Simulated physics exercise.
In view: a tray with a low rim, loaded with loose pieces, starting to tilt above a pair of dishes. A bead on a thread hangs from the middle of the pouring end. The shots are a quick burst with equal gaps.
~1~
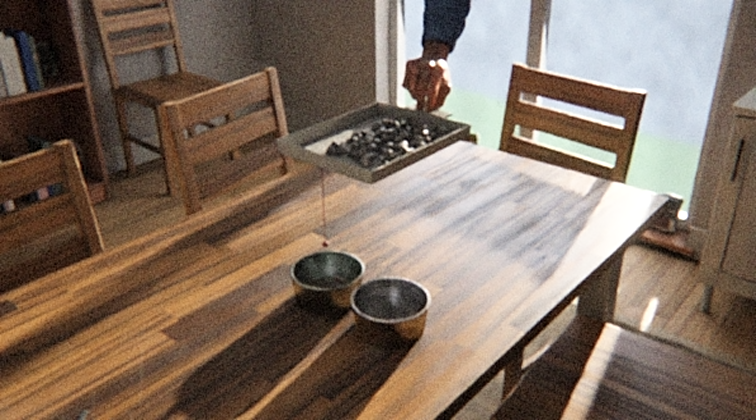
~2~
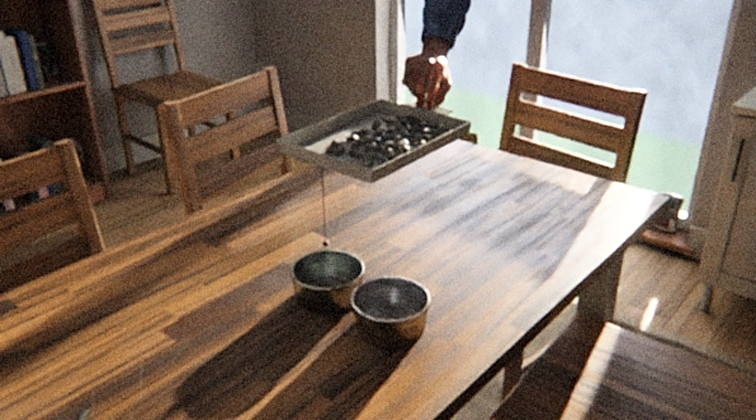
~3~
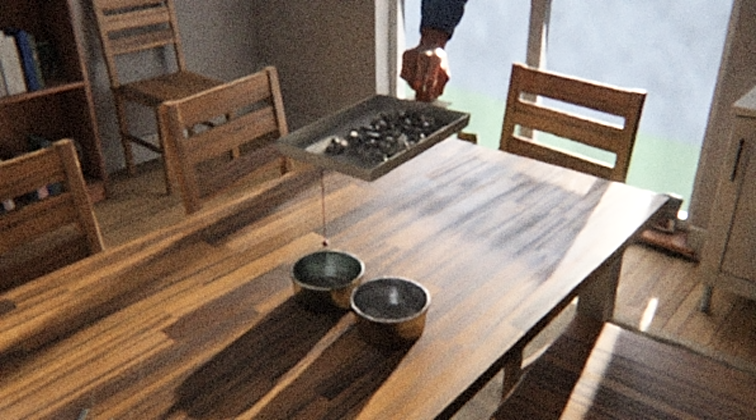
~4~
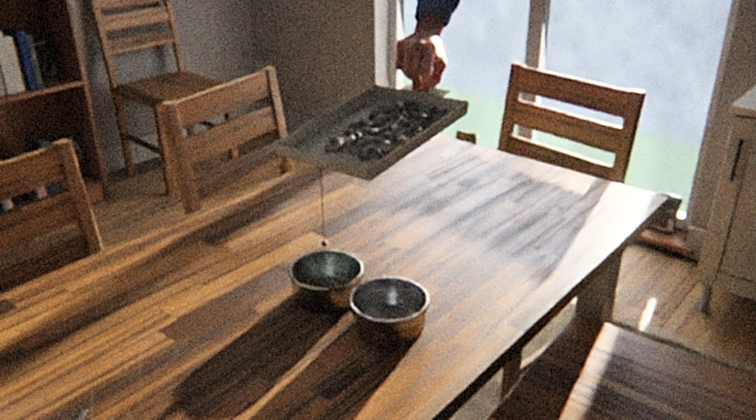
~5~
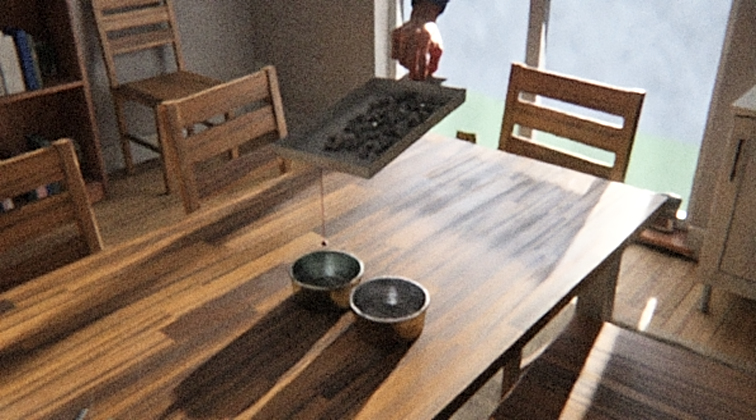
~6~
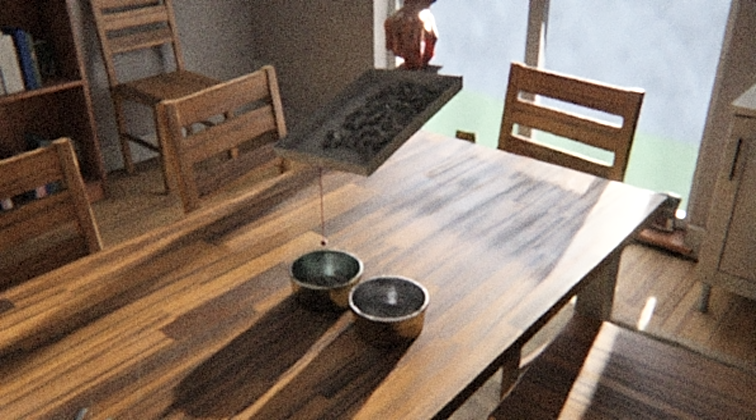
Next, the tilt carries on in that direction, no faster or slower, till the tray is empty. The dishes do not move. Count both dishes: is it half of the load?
Together they catch less than half.
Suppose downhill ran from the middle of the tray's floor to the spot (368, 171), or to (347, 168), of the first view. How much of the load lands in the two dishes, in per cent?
About 60 and 70 per cent.
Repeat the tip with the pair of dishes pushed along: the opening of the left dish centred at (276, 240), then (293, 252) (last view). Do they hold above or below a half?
One: The larger part. Two: More than half.
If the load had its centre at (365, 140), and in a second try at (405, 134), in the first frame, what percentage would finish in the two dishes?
Roughly 10 per cent, and 10 per cent.
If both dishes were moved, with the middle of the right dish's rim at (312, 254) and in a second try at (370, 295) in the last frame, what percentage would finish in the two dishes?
First some 50, then 30 per cent.
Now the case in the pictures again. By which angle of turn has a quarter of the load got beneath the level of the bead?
Near 85 degrees.
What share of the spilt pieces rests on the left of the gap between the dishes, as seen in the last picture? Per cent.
Roughly 100 in a hundred.
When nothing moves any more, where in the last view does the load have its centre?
Close to (269, 275).
Shortly afterwards, tray tipped steeply; all but a few on the tray; only a few in the air.
Next, tray tipped past a quarter turn; near half on the tray; near a third outside both; a little in the air.
Some moments later, tray tipped past a quarter turn; a little in the left dish; all but a few outside both.
In the end, tray tipped past a quarter turn; none at all in the right dish; a little in the left dish; all but a few outside both.
